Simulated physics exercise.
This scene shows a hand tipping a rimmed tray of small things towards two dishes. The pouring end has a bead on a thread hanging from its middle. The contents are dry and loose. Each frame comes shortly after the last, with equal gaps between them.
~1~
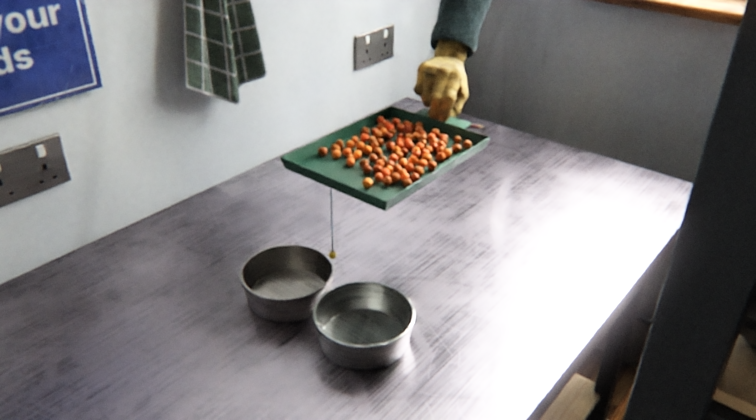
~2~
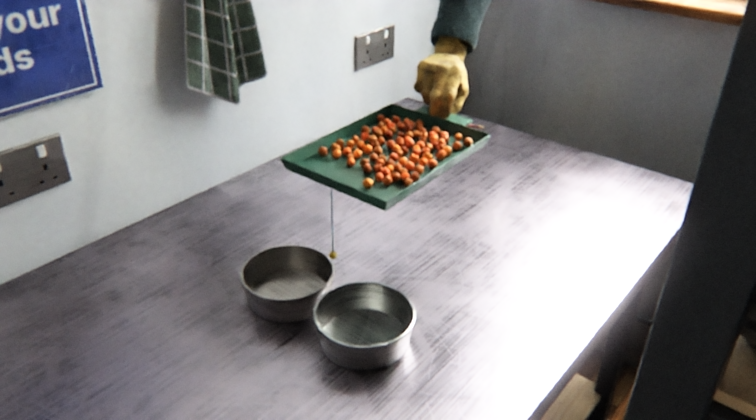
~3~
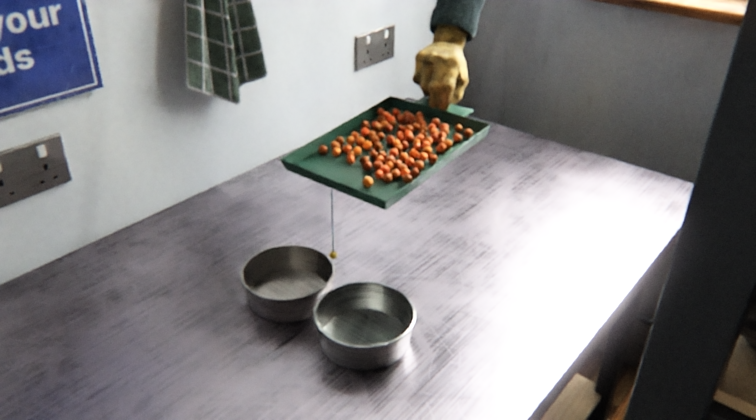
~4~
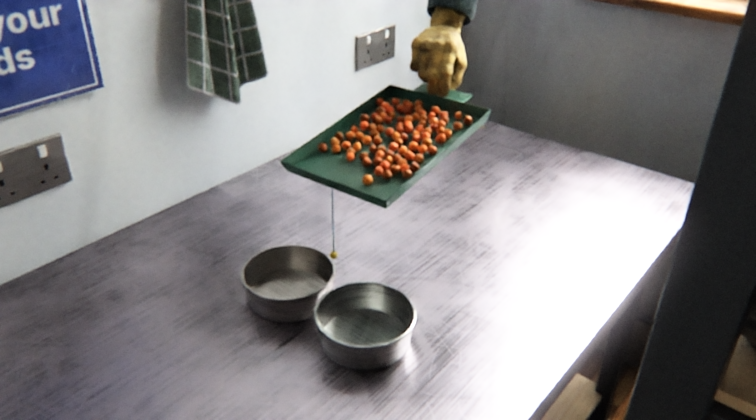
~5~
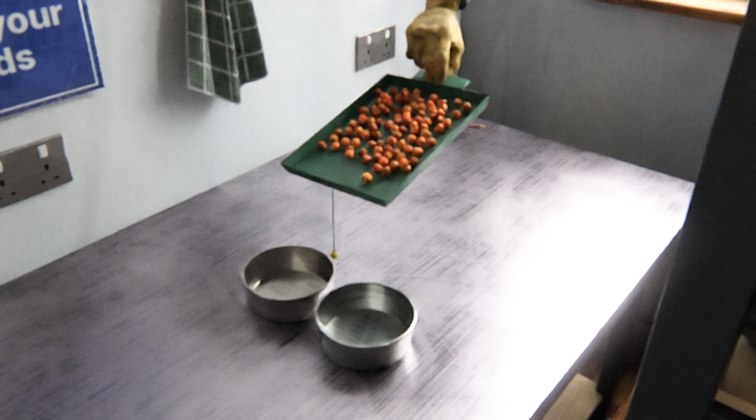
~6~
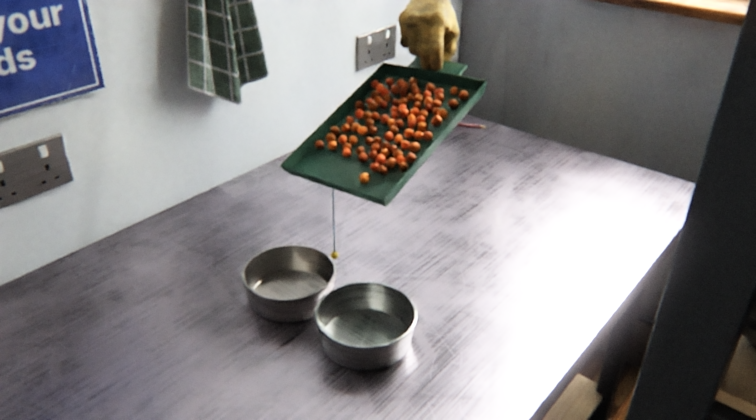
A gloved hand raising the far end of a green tray of orange-coated peanuts above two round metal dishes on a counter.
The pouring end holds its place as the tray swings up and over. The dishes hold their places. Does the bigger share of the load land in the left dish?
The left one.
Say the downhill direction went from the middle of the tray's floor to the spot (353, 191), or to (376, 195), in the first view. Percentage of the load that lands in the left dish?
30 %, give or take, and then 10 %.
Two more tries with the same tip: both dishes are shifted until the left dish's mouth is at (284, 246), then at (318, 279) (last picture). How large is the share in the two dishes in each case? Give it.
Around 60 percent the first time, around 60 percent the second.
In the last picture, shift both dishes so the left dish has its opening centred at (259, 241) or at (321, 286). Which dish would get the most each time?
Place 1 - the dish at right; place 2 - the dish at left.
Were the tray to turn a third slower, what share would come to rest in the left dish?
It would come out near 80 per cent.
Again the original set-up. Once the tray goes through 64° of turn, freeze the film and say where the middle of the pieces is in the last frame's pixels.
Near (326, 154).
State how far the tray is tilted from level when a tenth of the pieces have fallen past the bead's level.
About 100 degrees.
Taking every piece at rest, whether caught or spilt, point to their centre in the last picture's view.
Near (287, 293).
Shortly afterwards, tray tipped steeply; all but a few on the tray; only a few in the air.
Next, tray tipped past a quarter turn; the bulk on the tray; a little in the left dish; only a few outside both; a little in the air.
Some moments later, tray tipped past a quarter turn; only a few in the right dish; the bulk in the left dish; near a quarter outside both.
In the end, tray tipped past a quarter turn; only a few in the right dish; the bulk in the left dish; near a quarter outside both.
